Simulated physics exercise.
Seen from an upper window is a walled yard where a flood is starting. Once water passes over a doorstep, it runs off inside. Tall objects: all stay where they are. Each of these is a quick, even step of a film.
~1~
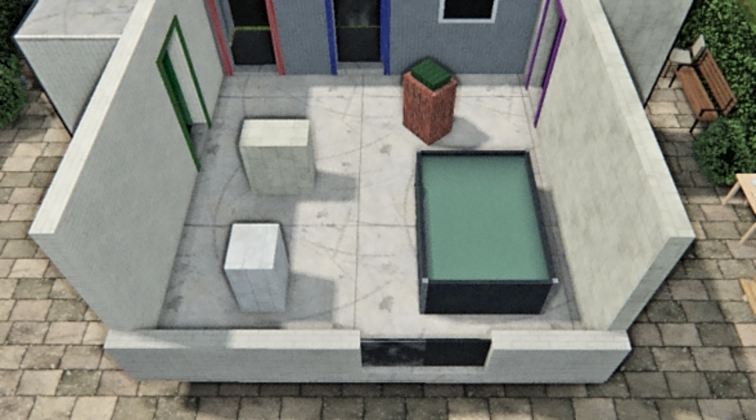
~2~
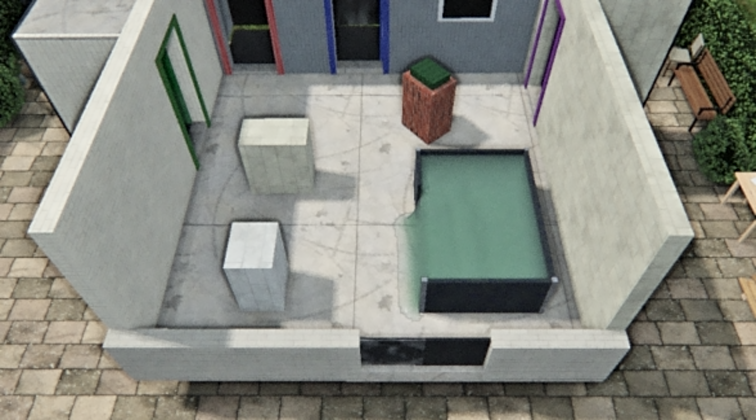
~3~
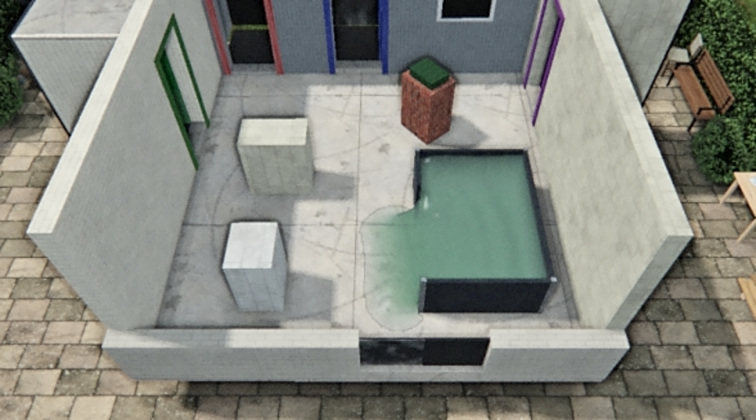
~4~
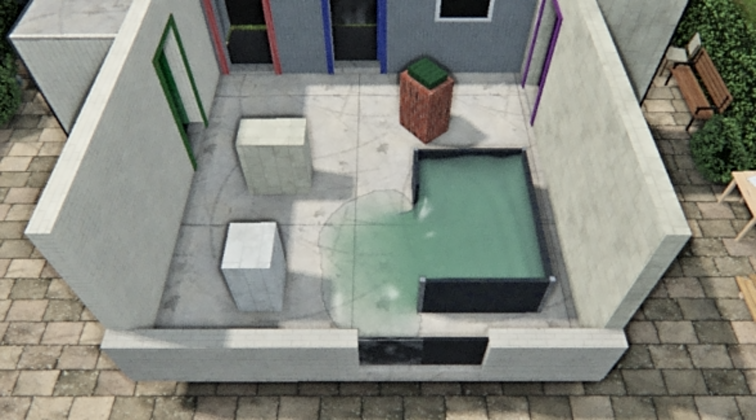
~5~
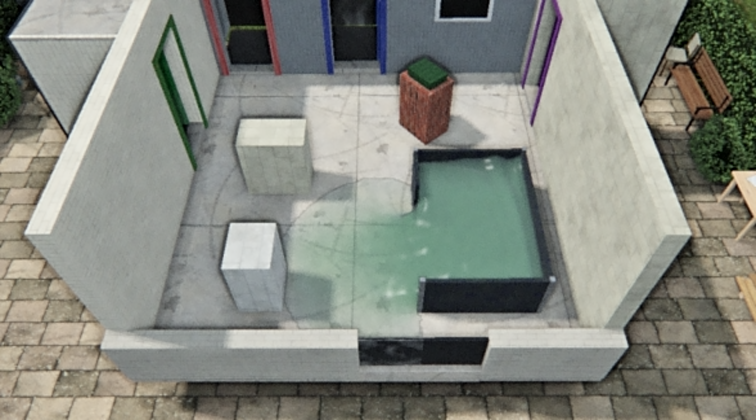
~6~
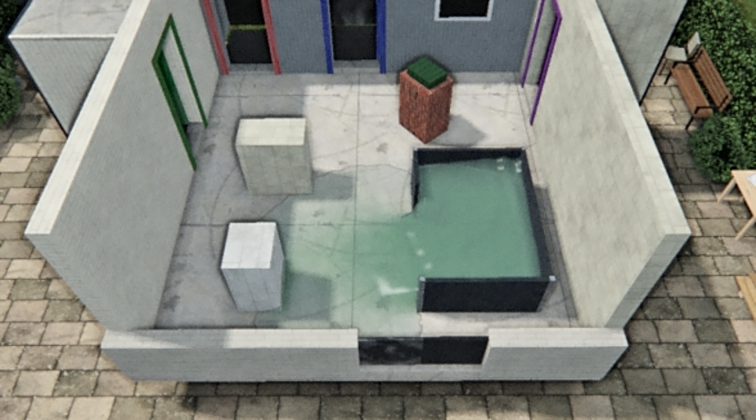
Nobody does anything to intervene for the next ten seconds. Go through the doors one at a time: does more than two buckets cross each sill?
At the end, the blue door is going to let through no more than allowed, the purple door is going to let through no more than allowed, the green door is going to let through no more than allowed, the red door is going to let through more than allowed.
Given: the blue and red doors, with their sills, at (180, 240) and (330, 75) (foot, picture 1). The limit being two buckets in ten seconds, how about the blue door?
Blue door exceeds the mark.
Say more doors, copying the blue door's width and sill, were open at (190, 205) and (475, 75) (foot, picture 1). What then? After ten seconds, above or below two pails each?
Goes past it; falls short.
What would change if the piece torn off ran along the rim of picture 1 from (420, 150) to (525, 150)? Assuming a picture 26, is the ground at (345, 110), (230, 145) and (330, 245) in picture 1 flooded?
Going in your order, I'd say drenched, then drenched, then still bare.
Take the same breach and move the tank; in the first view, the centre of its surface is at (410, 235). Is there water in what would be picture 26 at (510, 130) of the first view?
Result for the spot: Still unsoaked.
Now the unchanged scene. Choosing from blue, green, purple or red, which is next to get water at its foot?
That's the green door.
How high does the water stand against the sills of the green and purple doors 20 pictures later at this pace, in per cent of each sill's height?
I'd say around 70 and 0 in a hundred.
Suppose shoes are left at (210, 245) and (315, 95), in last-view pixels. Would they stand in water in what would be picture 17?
Going in order, I'd call them drenched and drenched.
A moment on, water covers 35 % of the floor; the blue door not reached, the purple door not reached, the green door not reached, the red door not reached.
Next, water covers 45 % of the floor; the blue door not reached, the purple door not reached, the green door wet at the sill, nothing in, the red door not reached.
Then, water covers 60 % of the floor; the blue door wet at the sill, nothing in, the purple door not reached, the green door wet at the sill, nothing in, the red door over two buckets in.
Later, water covers 90 % of the floor; the blue door wet at the sill, nothing in, the purple door not reached, the green door wet at the sill, nothing in, the red door far over two buckets in.
In the end, water covers 100 % of the floor; the blue door under two buckets in, the purple door wet at the sill, nothing in, the green door wet at the sill, nothing in, the red door far over two buckets in.
